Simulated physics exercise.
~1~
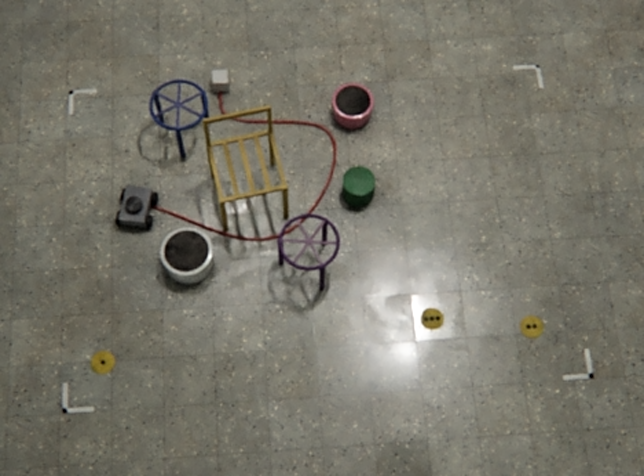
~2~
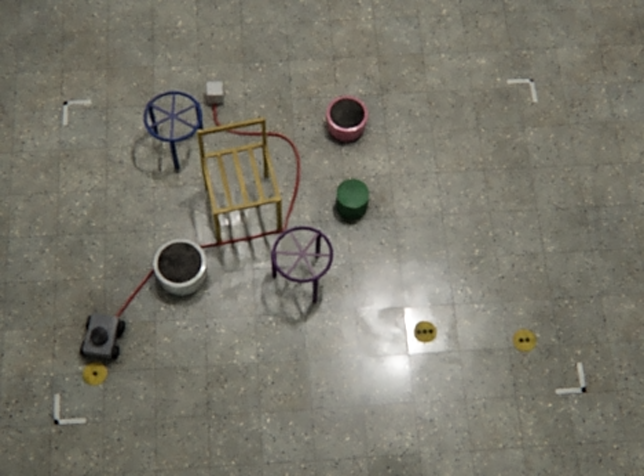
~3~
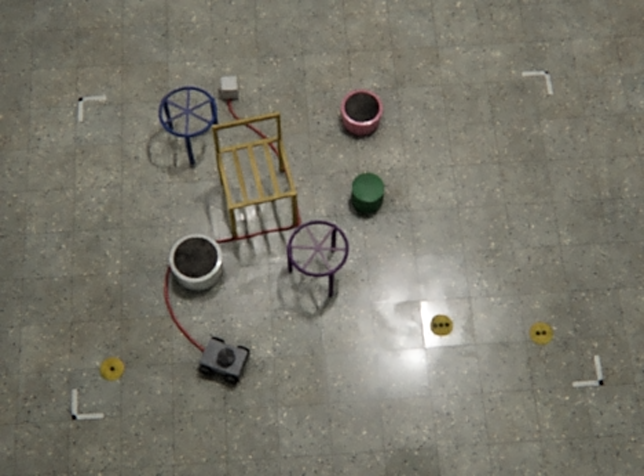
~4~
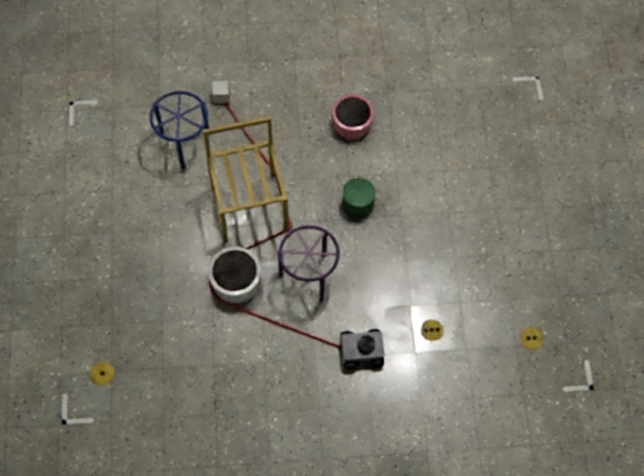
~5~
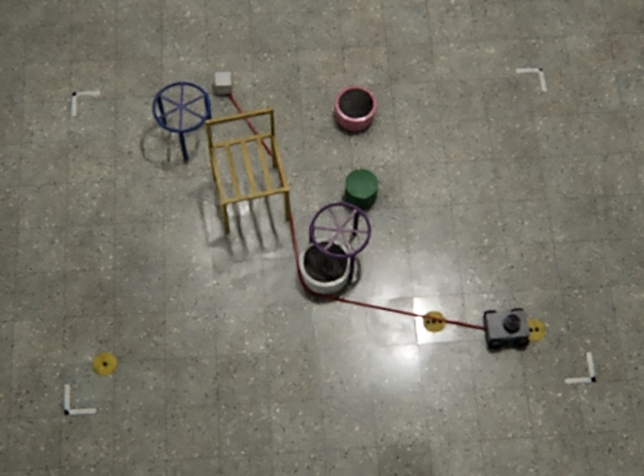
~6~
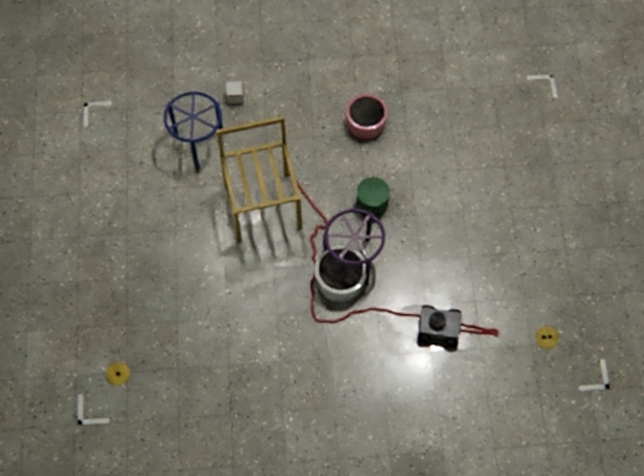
A small dark cart trailing a red lead from a pale block starts at the left of a grey floor, among two stools, a yellow chair, two pots and a green tub. It drives down to the lower-left yellow mark, then turns right, and the lead draws in around the white pot. As the cart continues right, the lead drags the pot along until it reaches the purple stool, which shifts slightly up and right. The cart nears the far-right mark with the lead taut. Finally it moves back left to the middle mark, the lead unplugged from the block and lying loose.
